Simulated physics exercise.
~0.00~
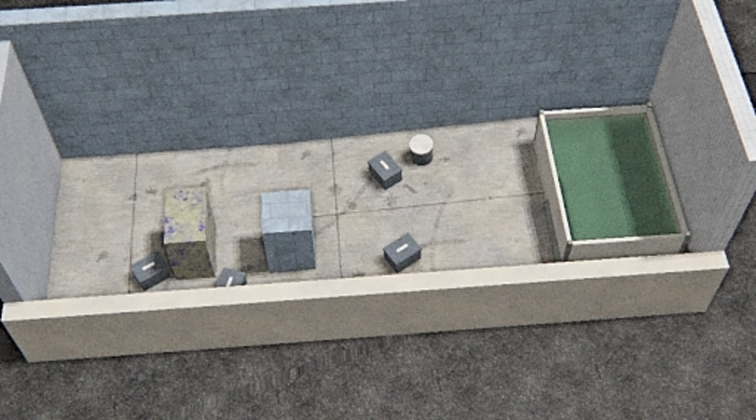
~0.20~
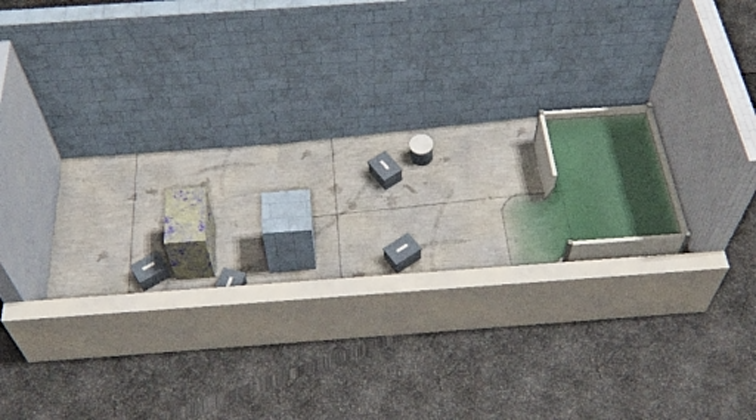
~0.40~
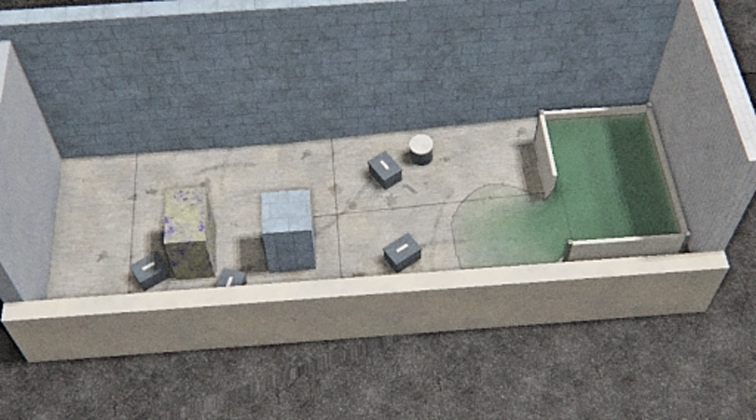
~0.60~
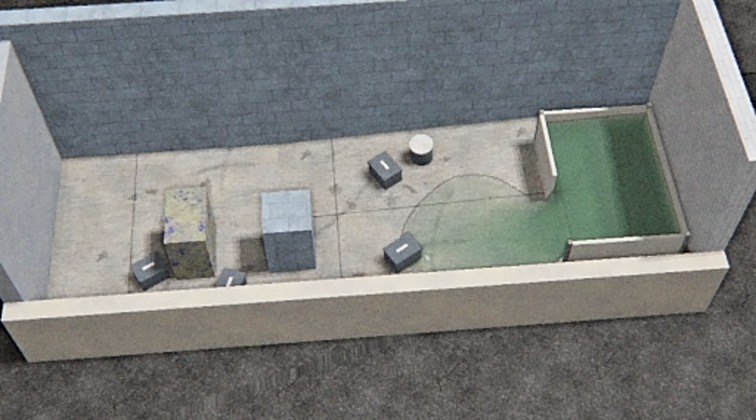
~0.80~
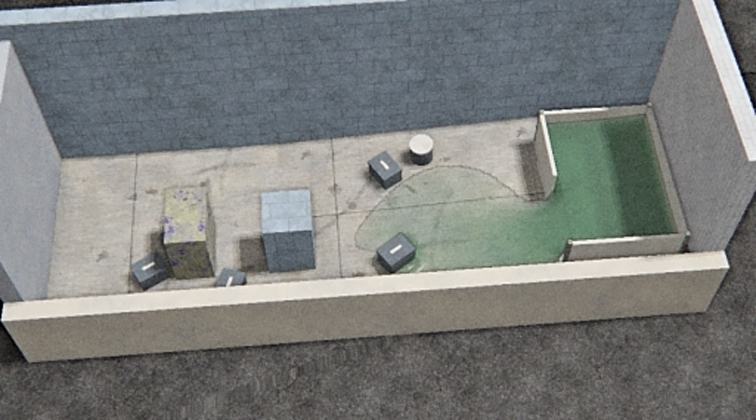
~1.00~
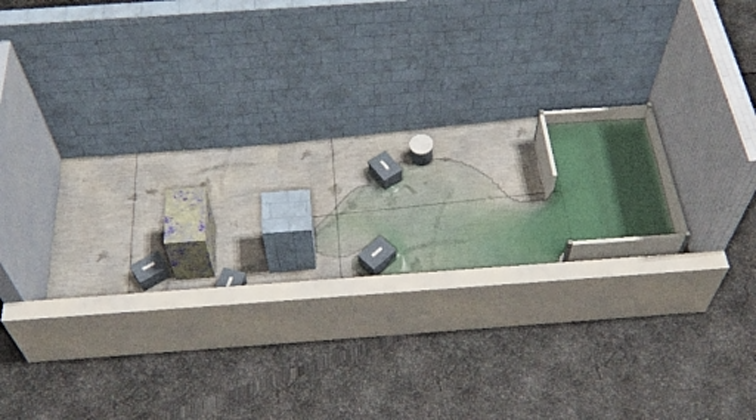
Green water spreading left from an opened pen across a walled concrete floor, nudging one dark box slightly left.
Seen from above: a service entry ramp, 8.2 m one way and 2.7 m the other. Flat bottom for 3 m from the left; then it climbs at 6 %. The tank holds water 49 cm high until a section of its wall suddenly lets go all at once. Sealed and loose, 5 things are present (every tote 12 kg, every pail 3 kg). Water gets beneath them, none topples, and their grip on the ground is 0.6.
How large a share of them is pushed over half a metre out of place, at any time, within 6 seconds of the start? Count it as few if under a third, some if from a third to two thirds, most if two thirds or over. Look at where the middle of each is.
Some.
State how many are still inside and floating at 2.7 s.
0 at that moment.
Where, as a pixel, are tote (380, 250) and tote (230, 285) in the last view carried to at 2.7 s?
Somewhere about (255, 284) and (107, 300).
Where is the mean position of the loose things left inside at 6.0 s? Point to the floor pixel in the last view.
I'd put it close to (246, 215) in the last view.
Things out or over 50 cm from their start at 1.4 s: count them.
Answer: 1.
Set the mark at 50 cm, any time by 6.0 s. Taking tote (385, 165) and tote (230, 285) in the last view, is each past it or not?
Taking them one at a time, I'd say not as far, then further.
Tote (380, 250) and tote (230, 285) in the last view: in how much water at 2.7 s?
I'd put it at 13 cm and 13 cm respectively.
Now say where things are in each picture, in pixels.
The first picture shows a tote at (403, 248), on the bottom; a tote at (386, 165), on the bottom; water covers 2.8 m2; 0 of 5 have shifted.
The second picture shows a tote at (403, 248), on the bottom; a tote at (386, 165), on the bottom; water covers 3.5 m2; 0 of 5 have shifted.
The third picture shows a tote at (403, 248) rests on the ground; a tote at (386, 165), on the bottom; 4.5 m2 under water; 0 of 5 have shifted.
The fourth picture shows a tote at (403, 248), on the bottom; a tote at (386, 165), on the bottom; water covers 5.6 m2; 0 of 5 have shifted.
The fifth picture shows a tote at (397, 249), on the bottom, 8 cm from its start; a tote at (386, 165) rests on the ground; 6.6 m2 under water; 1 of 5 have shifted.
The sixth picture shows a tote at (378, 252), on the bottom, 33 cm from its start; a tote at (386, 165), on the bottom; 7.5 m2 under water; 1 of 5 have shifted.
After 1.4 s 1 of 5 are over 50 cm from their spots; 0 afloat.
After 2.7 s 2 of 5 are over 50 cm from their spots; 0 afloat.
After 4.2 s 2 of 5 are over 50 cm from their spots; 1 afloat.
After 6.0 s 2 of 5 are over 50 cm from their spots, and 2 have been at some point; 2 afloat.
